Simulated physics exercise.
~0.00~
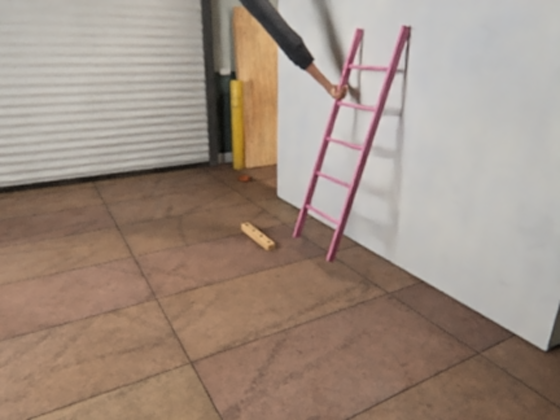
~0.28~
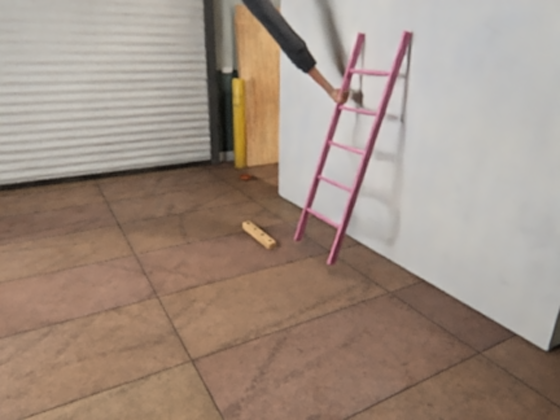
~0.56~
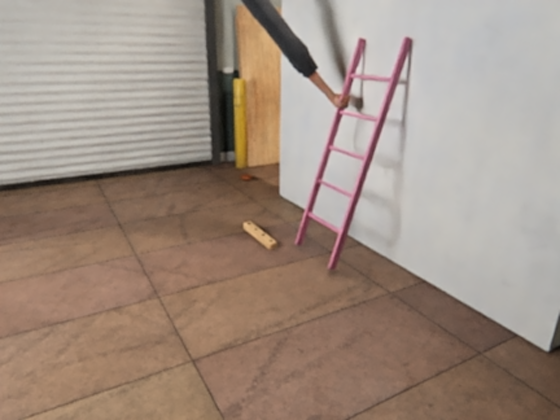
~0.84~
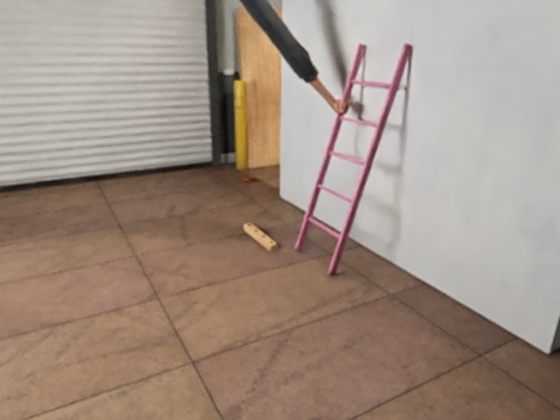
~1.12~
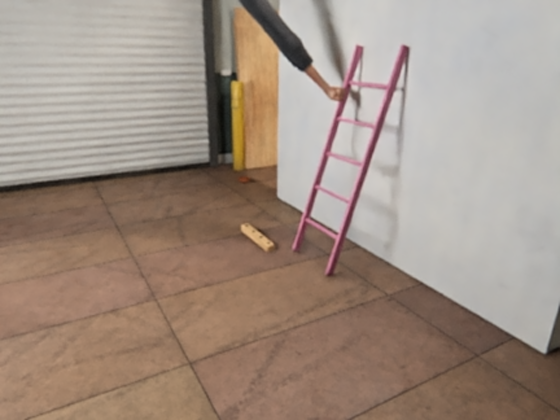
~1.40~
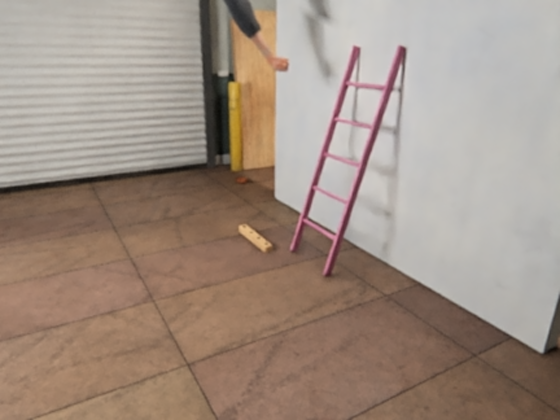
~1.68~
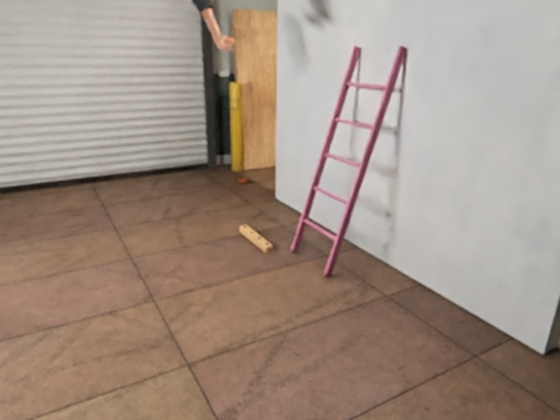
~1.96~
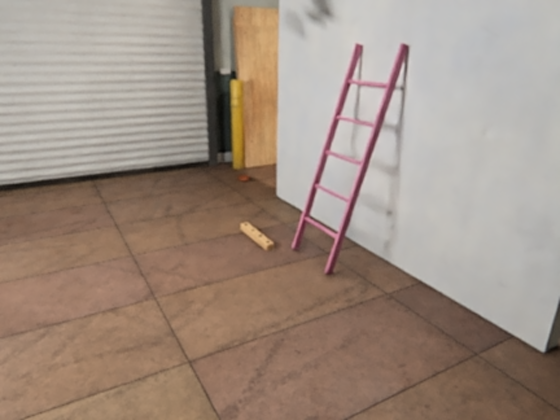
At the start, a hand reaching in from the upper left grips a pink ladder that leans against a pale wall, its feet on a brown tiled floor. A short strip of wood lies on the floor to the left of the ladder, with a white shutter and a yellow post farther back. The hand lowers the ladder slightly and steadies it for a moment. Then the fingers open and the arm draws back toward the upper left until it is out of view. The ladder stays leaning against the wall, at rest, and the wooden strip has not moved.
